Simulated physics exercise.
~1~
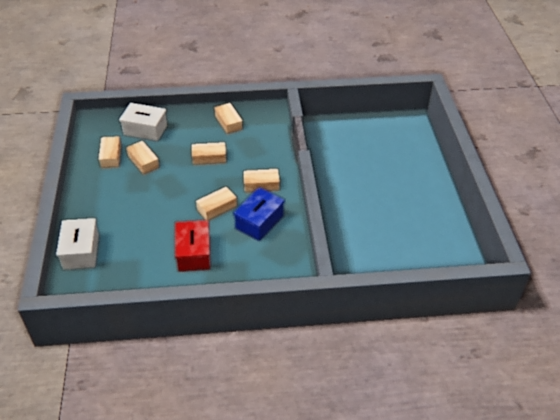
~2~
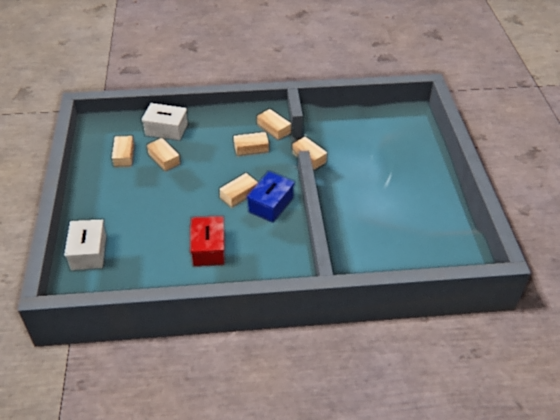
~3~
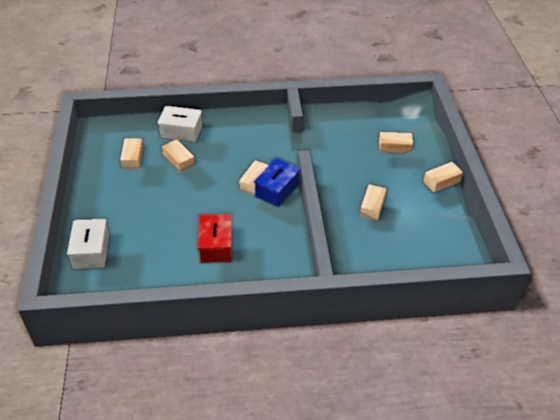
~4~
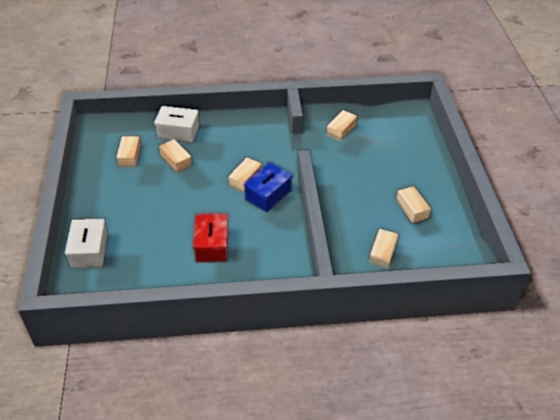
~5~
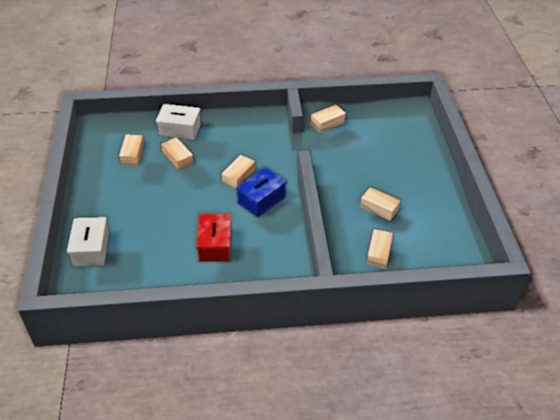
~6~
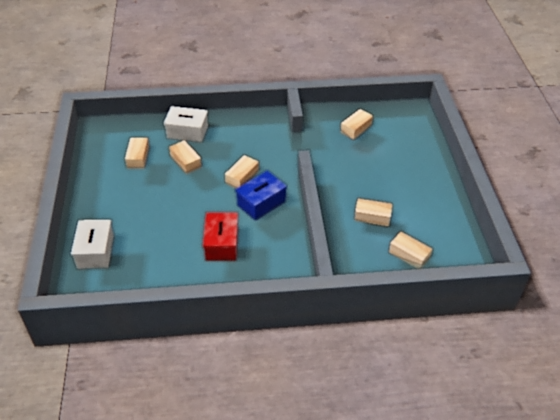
In the video, white, blue and red boxes and small wooden blocks float in a divided basin of water, drifting right as three blocks pass through the divider's gap and shift around beyond it, while the blue and red boxes remain on the left side.
